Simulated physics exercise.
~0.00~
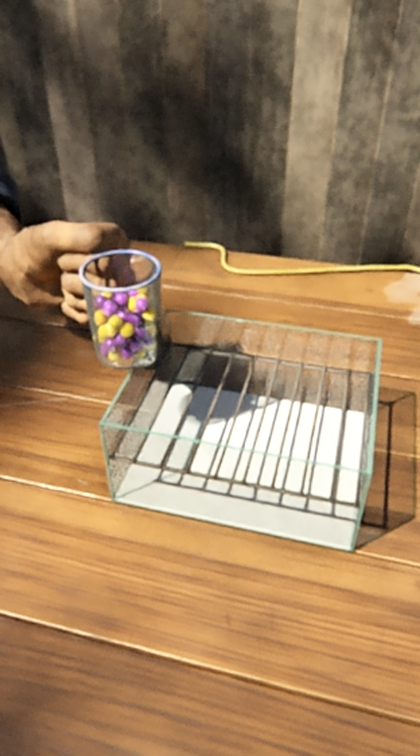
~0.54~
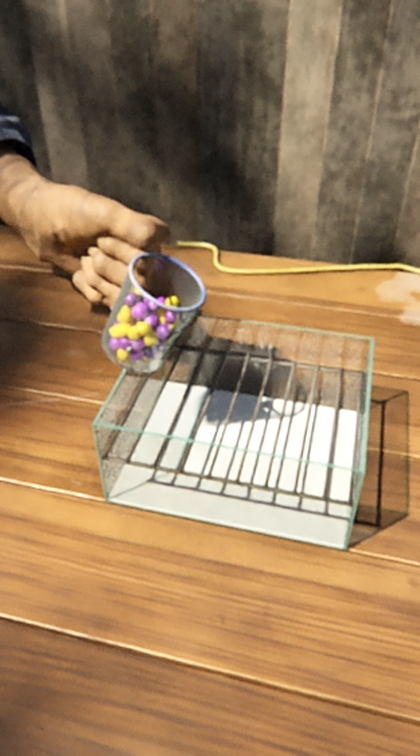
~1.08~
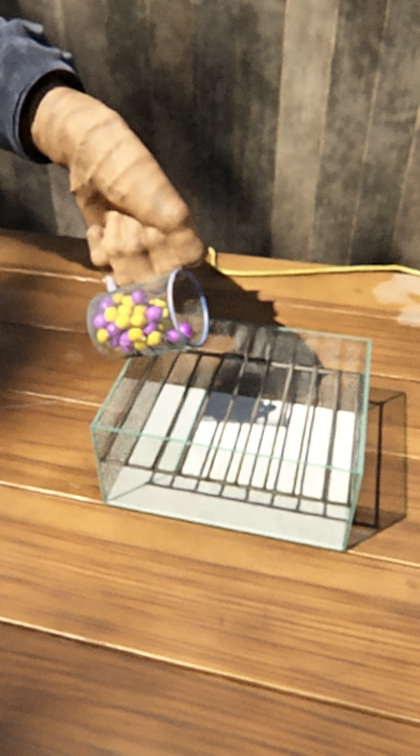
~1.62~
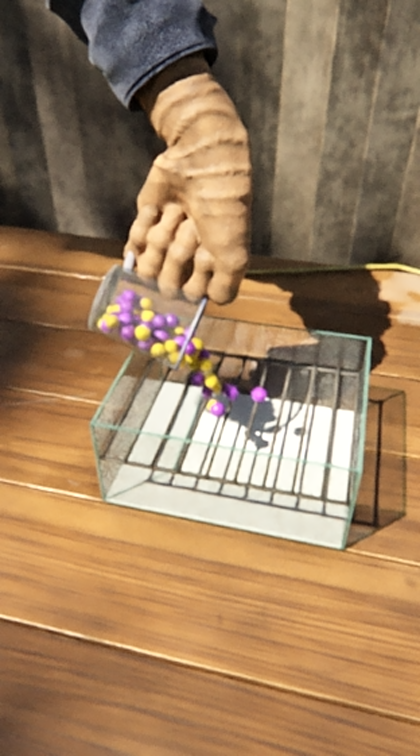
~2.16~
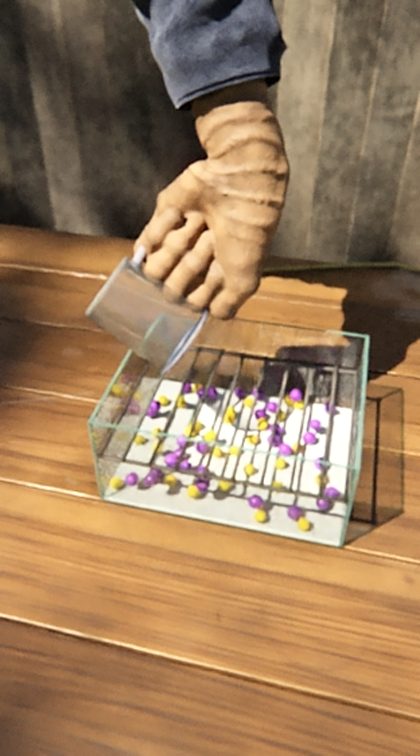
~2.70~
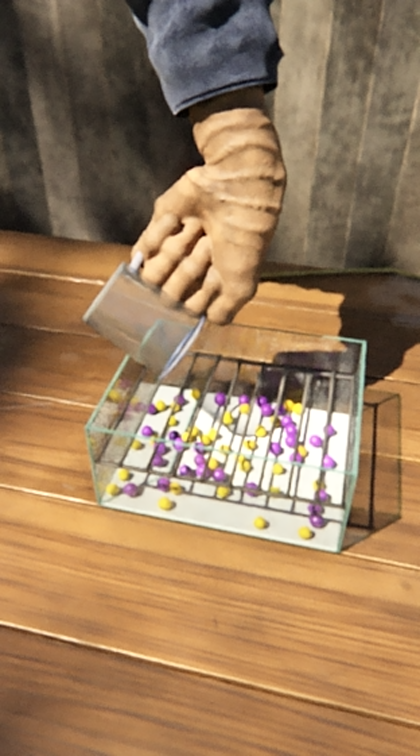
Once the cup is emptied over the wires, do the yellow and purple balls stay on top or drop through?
Both the yellow and the purple balls drop between the wires and end up underneath them.
On a wooden table, a hand tips yellow and purple balls from a clear cup onto wires and all fall through.
